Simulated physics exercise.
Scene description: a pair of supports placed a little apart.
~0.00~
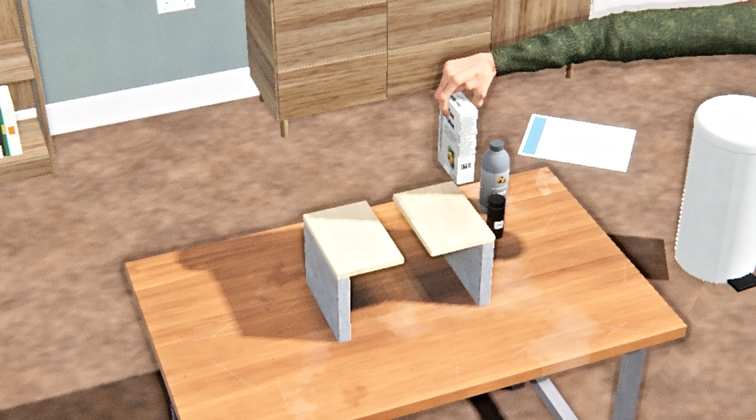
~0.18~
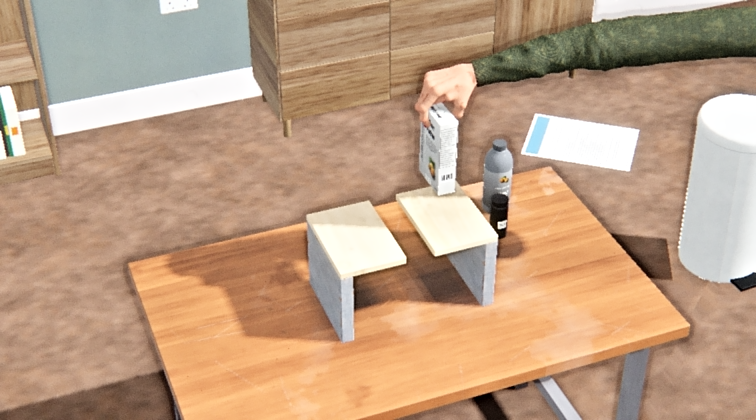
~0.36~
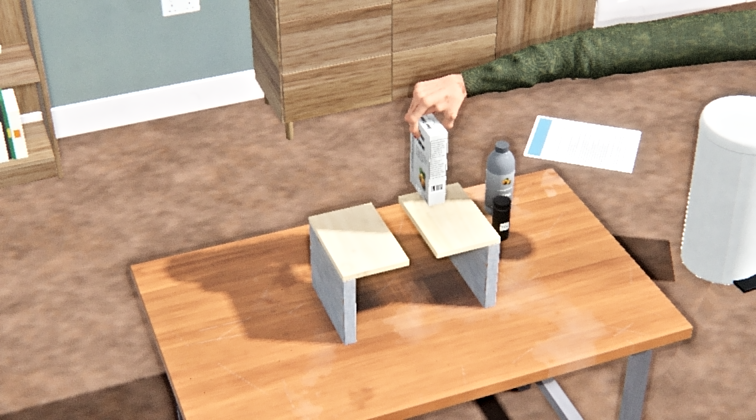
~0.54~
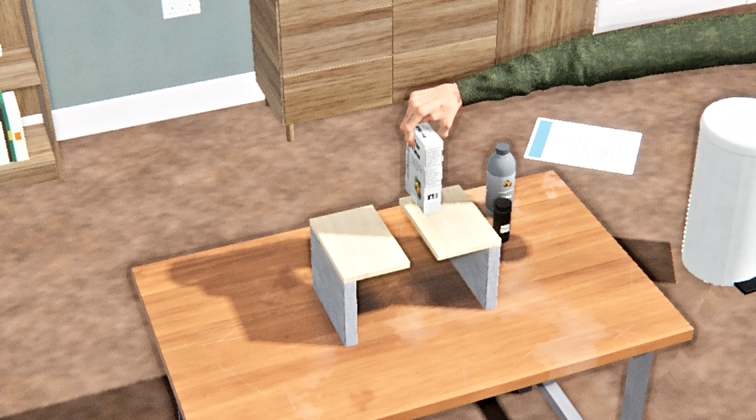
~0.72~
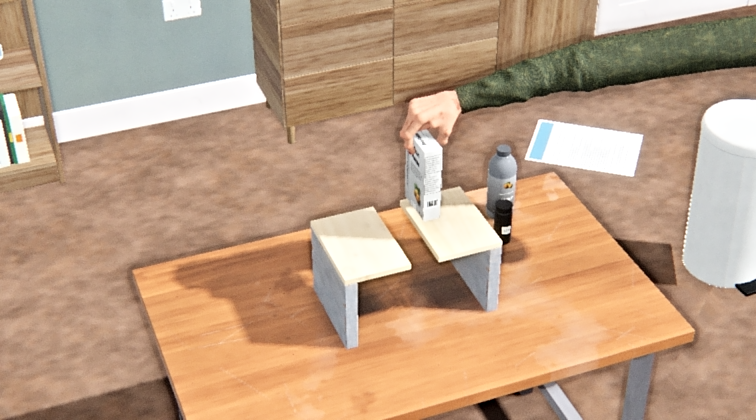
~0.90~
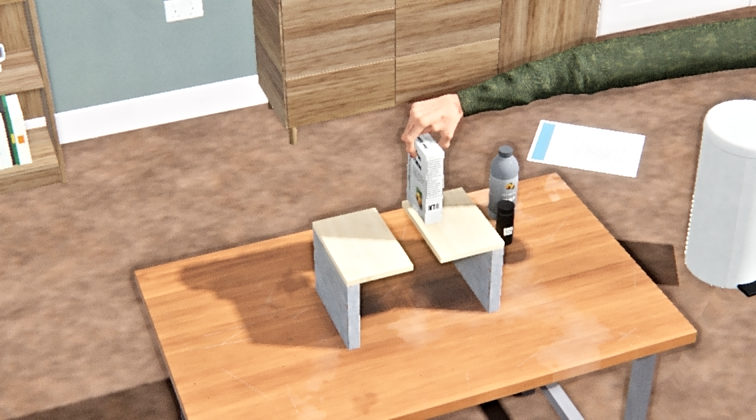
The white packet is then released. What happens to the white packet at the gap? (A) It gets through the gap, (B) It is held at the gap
(B) It is held at the gap.
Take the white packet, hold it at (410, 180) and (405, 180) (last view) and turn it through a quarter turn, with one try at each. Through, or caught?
Try 1 - passes the gap; try 2 - held back.
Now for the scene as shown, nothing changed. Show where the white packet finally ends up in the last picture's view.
The object ends up somewhere near (424, 195).
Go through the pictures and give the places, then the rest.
The first frame shows being brought over the gap; white packet (457, 136); black shaker (496, 217).
The second frame shows being brought over the gap; white packet (438, 147); black shaker (499, 216).
The third frame shows being brought over the gap; white packet (428, 157); black shaker (501, 218).
The fourth frame shows being brought over the gap; white packet (424, 166); black shaker (502, 220).
The fifth frame shows being brought over the gap; white packet (423, 173); black shaker (503, 222).
The sixth frame shows poised above the slot; white packet (425, 177); black shaker (505, 223).
Around 1.10 s, white packet displaced a little near (425, 194).
Around 1.20 s, as before.
Around 2.60 s, white packet resting near (425, 194).
Finally (3.5 s), moved from the start, white packet; the other 2 still in place. Final places as the last picture's camera would see them, white packet near (425, 195). The packet is caught.
